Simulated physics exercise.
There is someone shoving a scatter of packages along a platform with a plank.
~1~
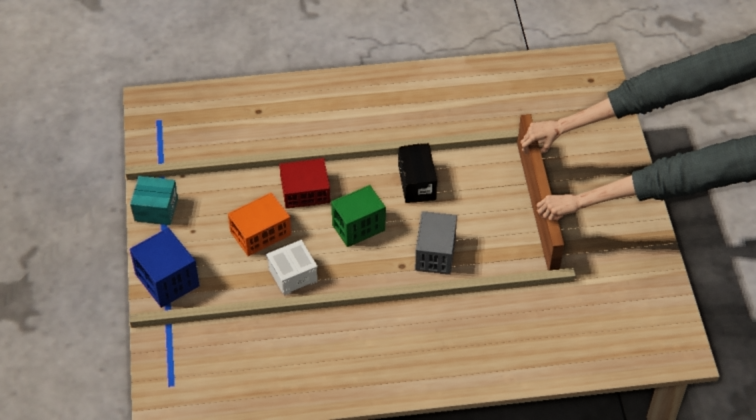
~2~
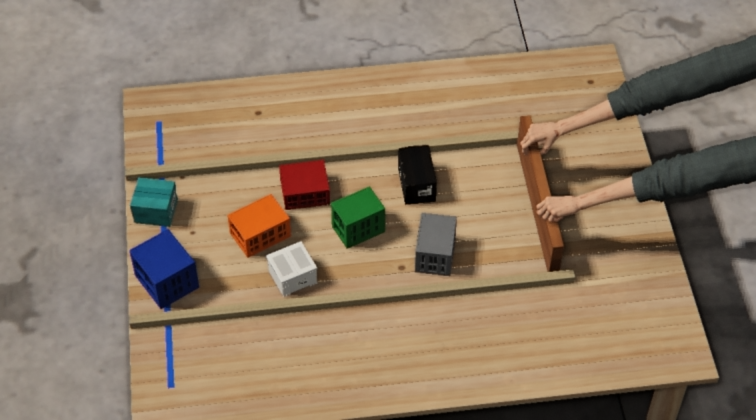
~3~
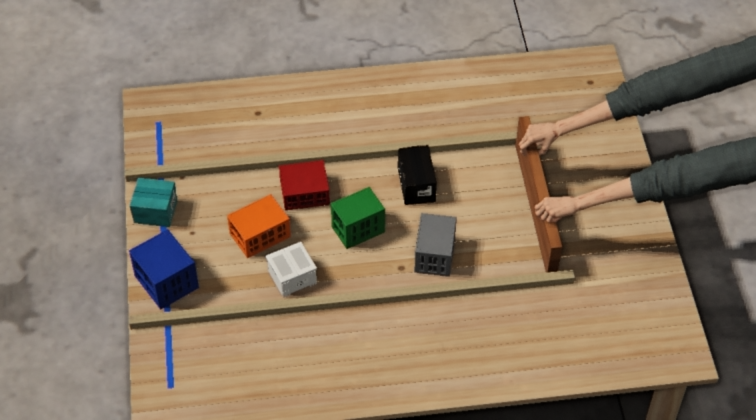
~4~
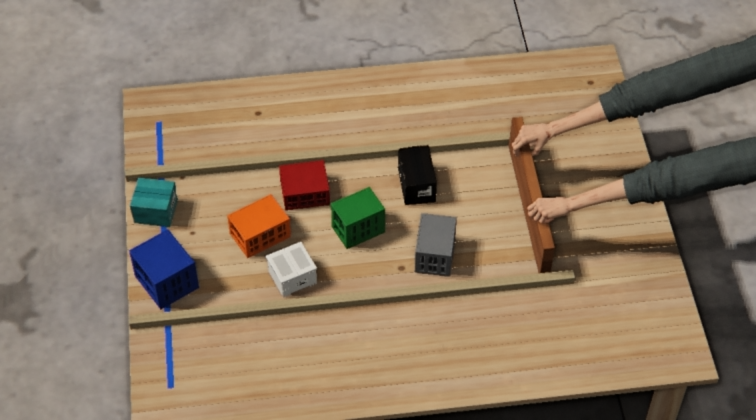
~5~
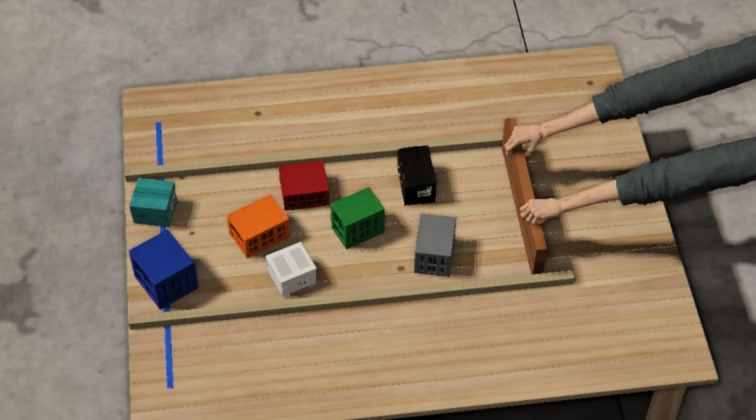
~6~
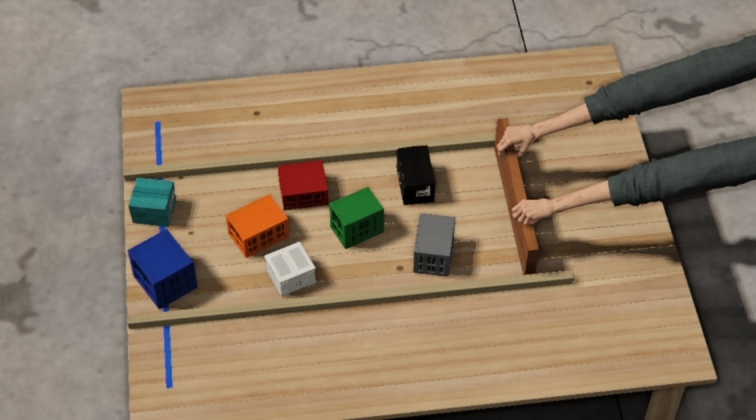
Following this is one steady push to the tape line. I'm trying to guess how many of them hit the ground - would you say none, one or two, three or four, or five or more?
I would say five or more.
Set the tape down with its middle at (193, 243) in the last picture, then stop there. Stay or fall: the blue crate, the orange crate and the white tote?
Going one by one, the blue crate goes down, the orange crate goes down, the white tote is still up.
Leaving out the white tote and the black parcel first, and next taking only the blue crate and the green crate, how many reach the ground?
You'd see 3 fallen, and 4 in the other try.
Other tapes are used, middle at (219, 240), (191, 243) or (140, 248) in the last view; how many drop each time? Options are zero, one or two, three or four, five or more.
Taking the three places in turn: Just one or two, 3 or 4, 5 or more.
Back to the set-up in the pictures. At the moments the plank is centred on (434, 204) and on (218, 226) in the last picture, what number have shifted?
So 2, and at the other place 8.
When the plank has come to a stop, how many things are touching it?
The figure is 3.
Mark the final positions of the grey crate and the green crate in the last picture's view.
You'll find the grey crate at roughly (145, 277) and the green crate at roughly (139, 233).
A little later, none off yet; turquoise box at rest near (153, 202); blue crate at rest near (163, 269); orange crate at rest near (258, 226).
Next, none off yet; turquoise box at rest near (153, 202); blue crate at rest near (163, 269); orange crate shifted about its own width near (212, 225).
When it is over, the number that fall off is five or more; down, red crate, white tote, orange crate, blue crate and turquoise box.
